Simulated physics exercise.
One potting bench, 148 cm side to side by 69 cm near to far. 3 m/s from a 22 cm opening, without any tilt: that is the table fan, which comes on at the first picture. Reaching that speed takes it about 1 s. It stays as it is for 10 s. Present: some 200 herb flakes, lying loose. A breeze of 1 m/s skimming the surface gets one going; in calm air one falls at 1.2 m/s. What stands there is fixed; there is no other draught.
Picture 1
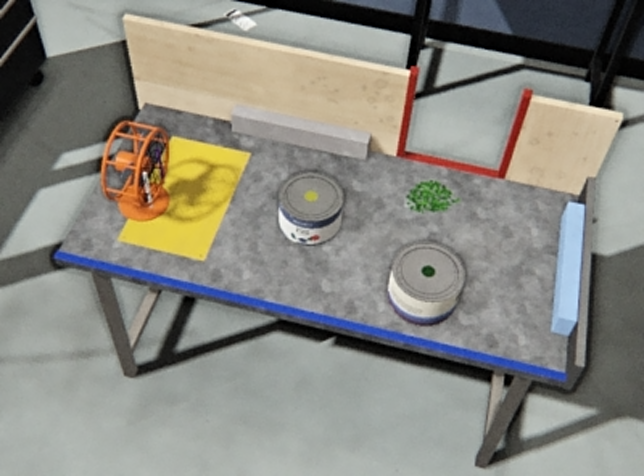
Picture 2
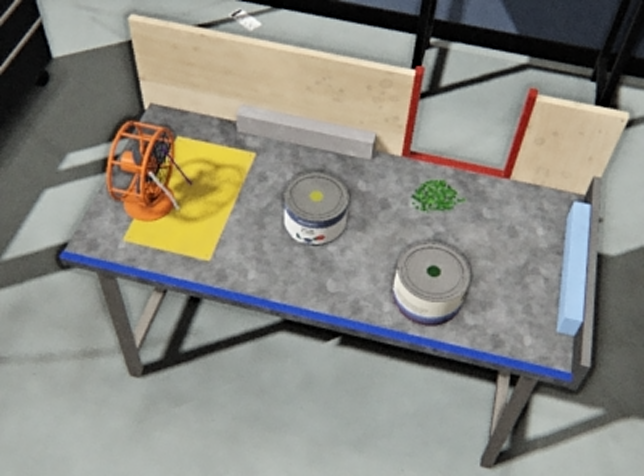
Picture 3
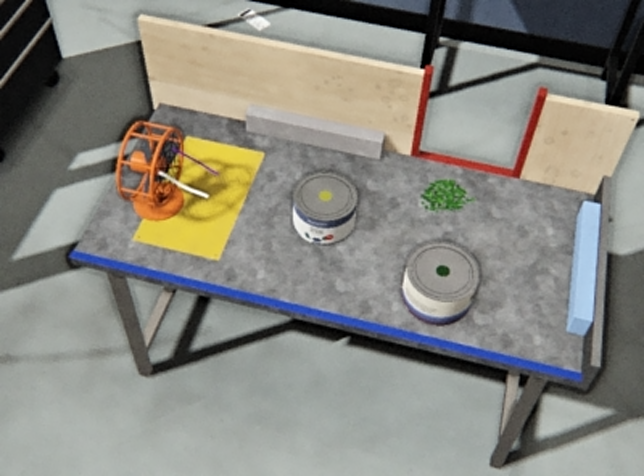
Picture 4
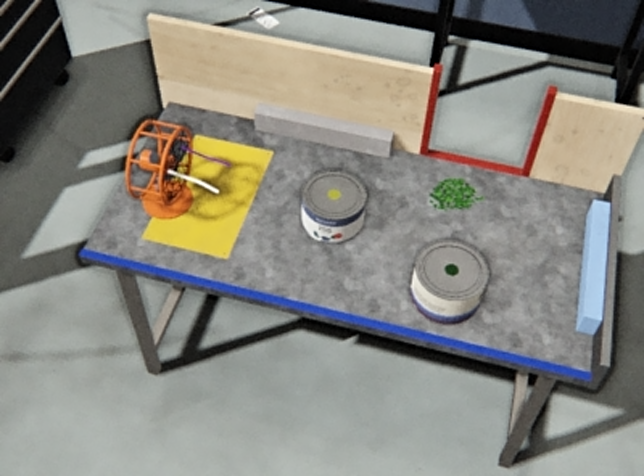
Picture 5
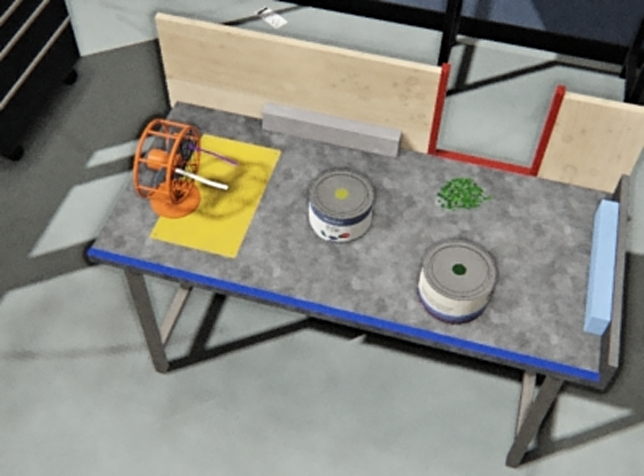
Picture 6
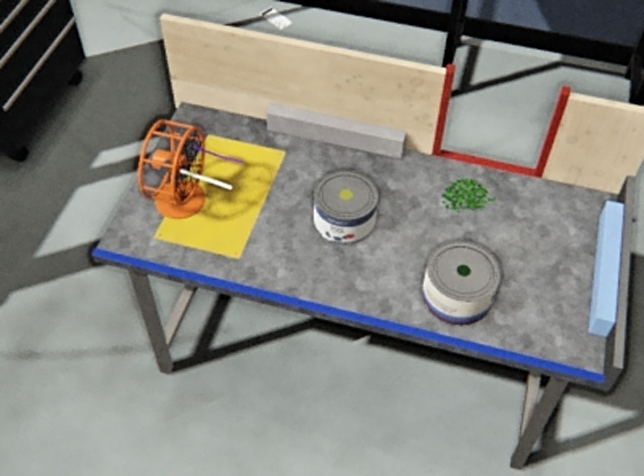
Thin streamers on the orange table fan at the left of a potting bench swing out to the right, then flutter above the yellow sheet. The view drifts, so the whole bench slides slightly rightward, while the green herb flakes and two large tins stay put on the grey top.
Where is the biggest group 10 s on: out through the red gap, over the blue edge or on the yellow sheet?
At the red one.
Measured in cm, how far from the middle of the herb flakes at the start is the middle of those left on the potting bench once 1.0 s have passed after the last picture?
Centre offset: Approx. 5 cm.
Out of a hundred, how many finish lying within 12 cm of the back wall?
60 per cent.
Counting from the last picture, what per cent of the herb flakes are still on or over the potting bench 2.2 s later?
That comes to roughly 80 % remaining.
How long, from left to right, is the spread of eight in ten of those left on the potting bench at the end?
About 10 cm.
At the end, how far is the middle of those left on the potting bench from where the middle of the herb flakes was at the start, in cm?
Distance: Approx. 10 cm.
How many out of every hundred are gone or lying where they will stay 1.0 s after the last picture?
My guess would be around 5 %.
Then, 1.0 s after the last picture the count stands so, 0 % are on the yellow sheet, 0 % out through the red gap and 0 % over the blue edge; the middle of those still in play is near (475, 179).
Then, 2.2 s after the last picture the count stands so, 0 % are on the yellow sheet, 24 % out through the red gap and 0 % over the blue edge; the middle of those still in play is near (482, 174).
Then, 4.6 s after the last picture the count stands so, 0 % are on the yellow sheet, 32 % out through the red gap and 0 % over the blue edge; the middle of those still in play is near (489, 174).
Then, 9.1 s after the last picture, at the end, 0 % are on the yellow sheet, 37 % out through the red gap and 0 % over the blue edge; the middle of those still in play is near (490, 174).
